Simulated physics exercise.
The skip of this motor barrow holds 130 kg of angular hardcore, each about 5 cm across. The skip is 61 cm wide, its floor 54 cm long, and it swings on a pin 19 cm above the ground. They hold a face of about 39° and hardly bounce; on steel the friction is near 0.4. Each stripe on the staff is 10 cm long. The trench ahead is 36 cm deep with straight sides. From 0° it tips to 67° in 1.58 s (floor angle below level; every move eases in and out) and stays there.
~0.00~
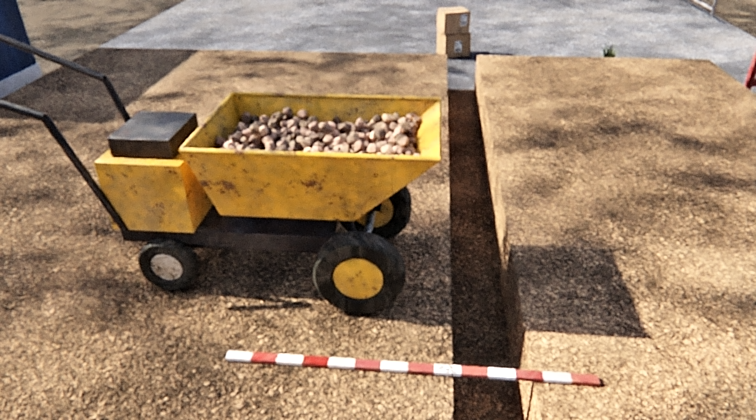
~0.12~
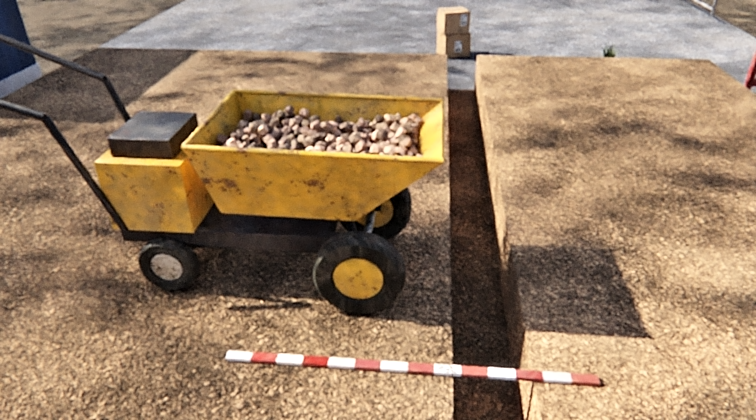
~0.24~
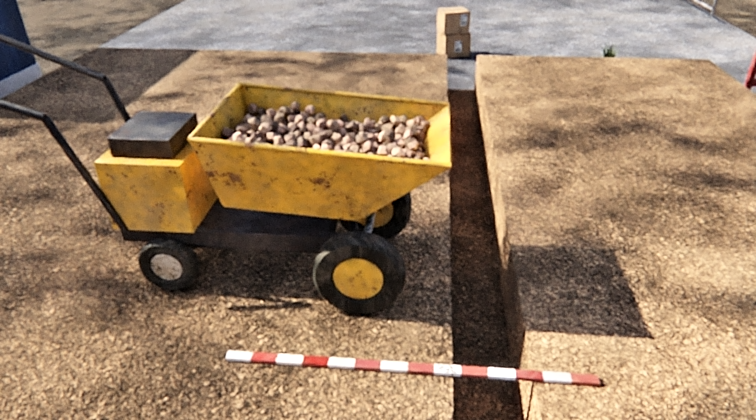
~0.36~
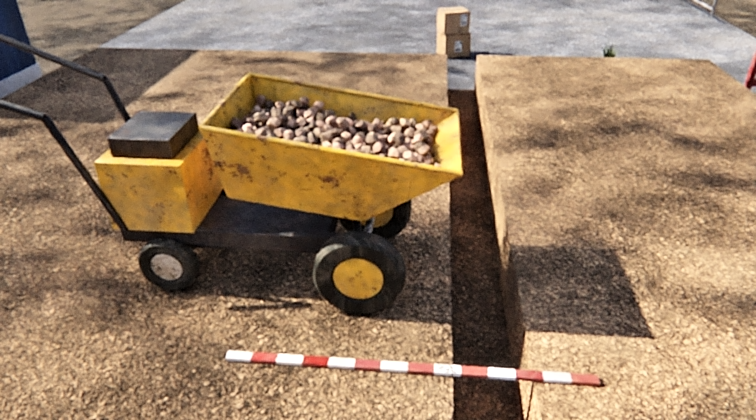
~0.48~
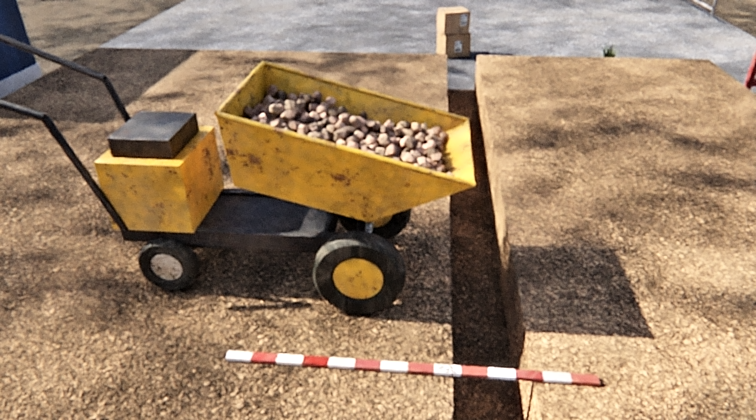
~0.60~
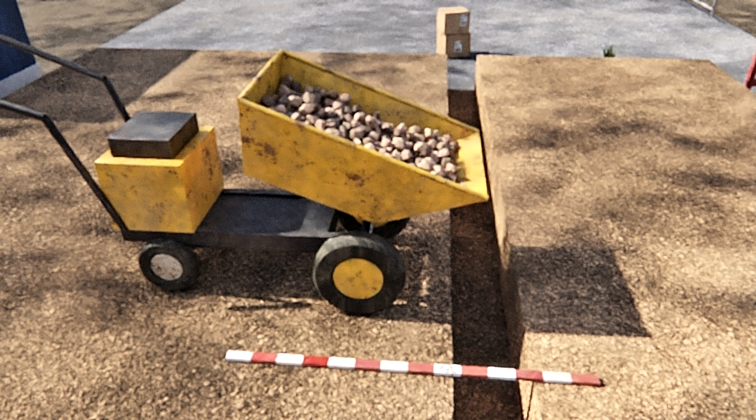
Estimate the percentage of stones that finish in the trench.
Some 19 per cent of it.
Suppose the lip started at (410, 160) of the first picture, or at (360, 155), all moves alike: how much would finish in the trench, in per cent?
Near 75 per cent from the first place, 100 from the second.
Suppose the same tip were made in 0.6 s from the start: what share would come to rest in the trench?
In that case some 15 per cent.
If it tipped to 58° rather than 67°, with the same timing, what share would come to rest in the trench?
Then about 30 per cent.
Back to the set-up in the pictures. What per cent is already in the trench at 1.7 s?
About 5 per cent by then.
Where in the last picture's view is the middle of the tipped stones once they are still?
Their middle is at about (543, 279).
After 1.2 s the floor is at 56°; 100 % in the skip; the foremost stones are at (505, 242).
After 1.7 s the floor is at 67°; 79 % in the skip, 4 % in the trench, 18 % past the trench; the foremost stones are at (572, 273).
After 2.0 s the floor is at 67°; 45 % in the skip, 10 % in the trench, 45 % past the trench; the foremost stones are at (640, 277).
After 4.0 s the floor is at 67°; 32 % in the skip, 19 % in the trench, 49 % past the trench; the foremost stones are at (667, 294).
